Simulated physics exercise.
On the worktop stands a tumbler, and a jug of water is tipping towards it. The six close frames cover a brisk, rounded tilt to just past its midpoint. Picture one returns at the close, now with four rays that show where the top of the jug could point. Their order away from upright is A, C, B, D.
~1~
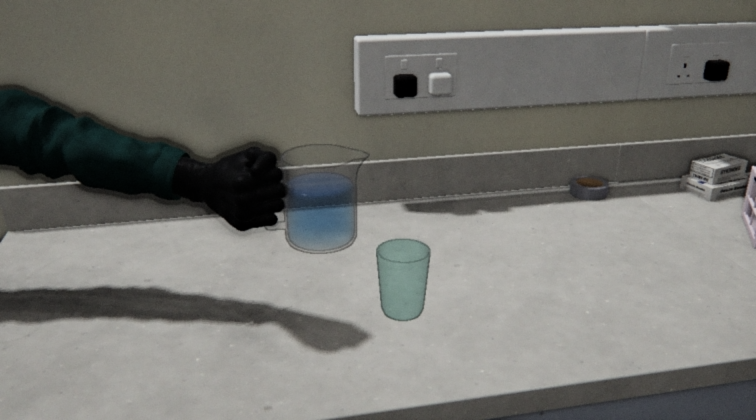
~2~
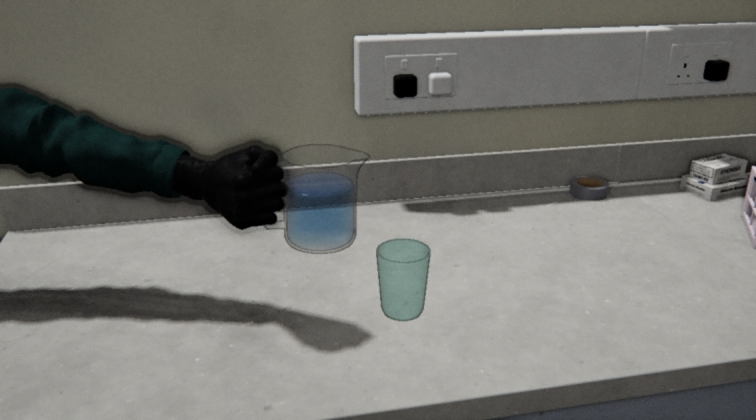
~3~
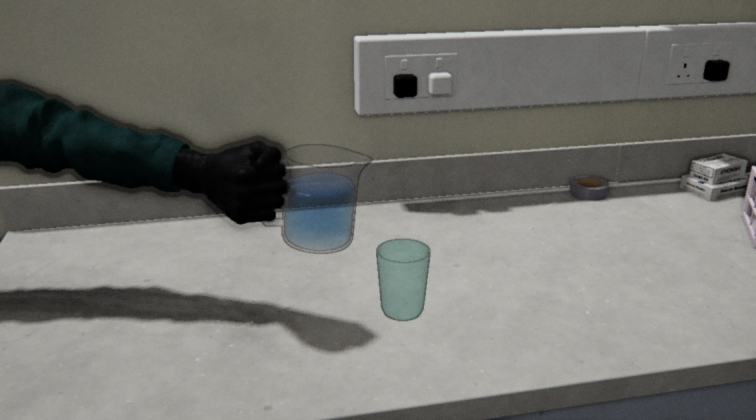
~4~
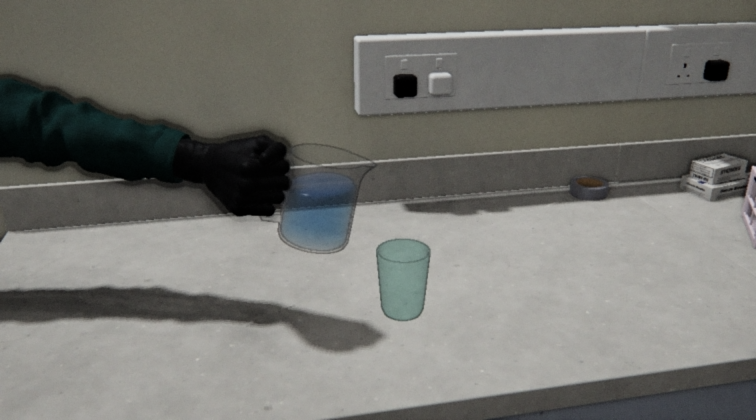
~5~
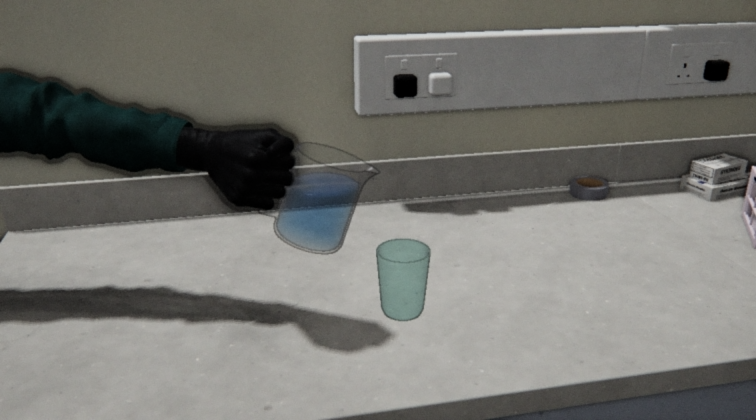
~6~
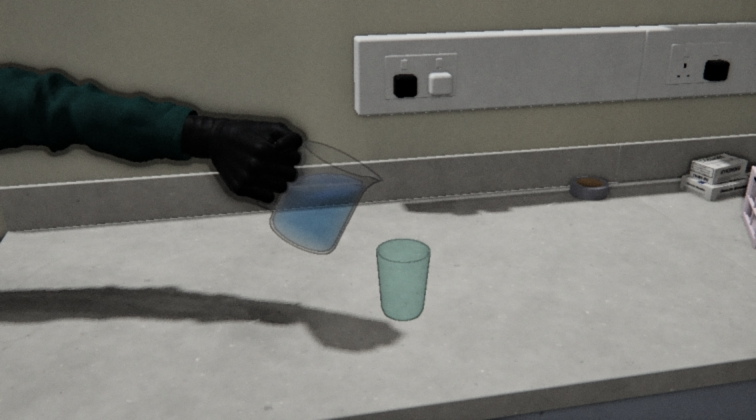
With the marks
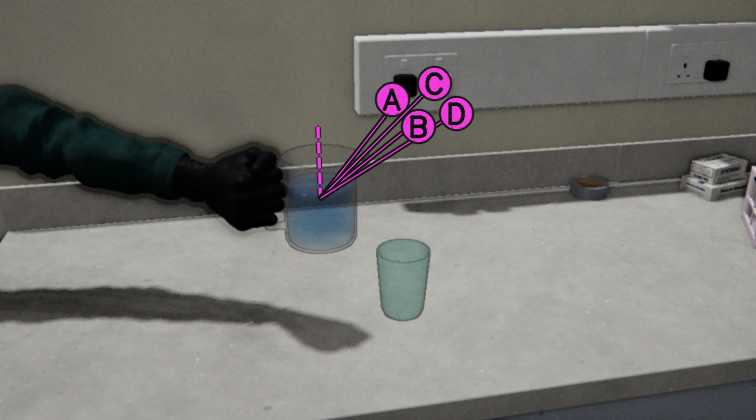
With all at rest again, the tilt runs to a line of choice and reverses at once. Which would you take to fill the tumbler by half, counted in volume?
D is best.
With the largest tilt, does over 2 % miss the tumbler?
No.
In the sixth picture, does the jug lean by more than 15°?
Yes, it does.
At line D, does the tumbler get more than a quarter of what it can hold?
Yes.
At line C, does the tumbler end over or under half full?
Under.
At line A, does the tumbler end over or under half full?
Under half.
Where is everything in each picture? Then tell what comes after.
Upright, lip at (368, 154); rim of the tumbler round (403, 250); nothing has left yet, in the first frame.
Upright, lip at (369, 155); nothing has left yet, in the second frame.
Tipped about 5°, lip at (372, 159); nothing has left yet, in the third frame.
Tipped about 11°, lip at (375, 164); nothing has left yet, in the fourth frame.
Tipped about 19°, lip at (379, 171); nothing has left yet, in the fifth frame.
Tipped about 27°, lip at (381, 179); nothing has left yet, in the sixth frame.
On the marked copy, A at (384, 116); B at (401, 133); C at (422, 95); D at (441, 121).
With A, the tumbler ends with about 6 % of what it can hold.
With B, the tumbler ends with about 31 % of what it can hold.
With C, the tumbler ends with about 17 % of what it can hold.
With D, the tumbler ends with about 52 % of what it can hold.
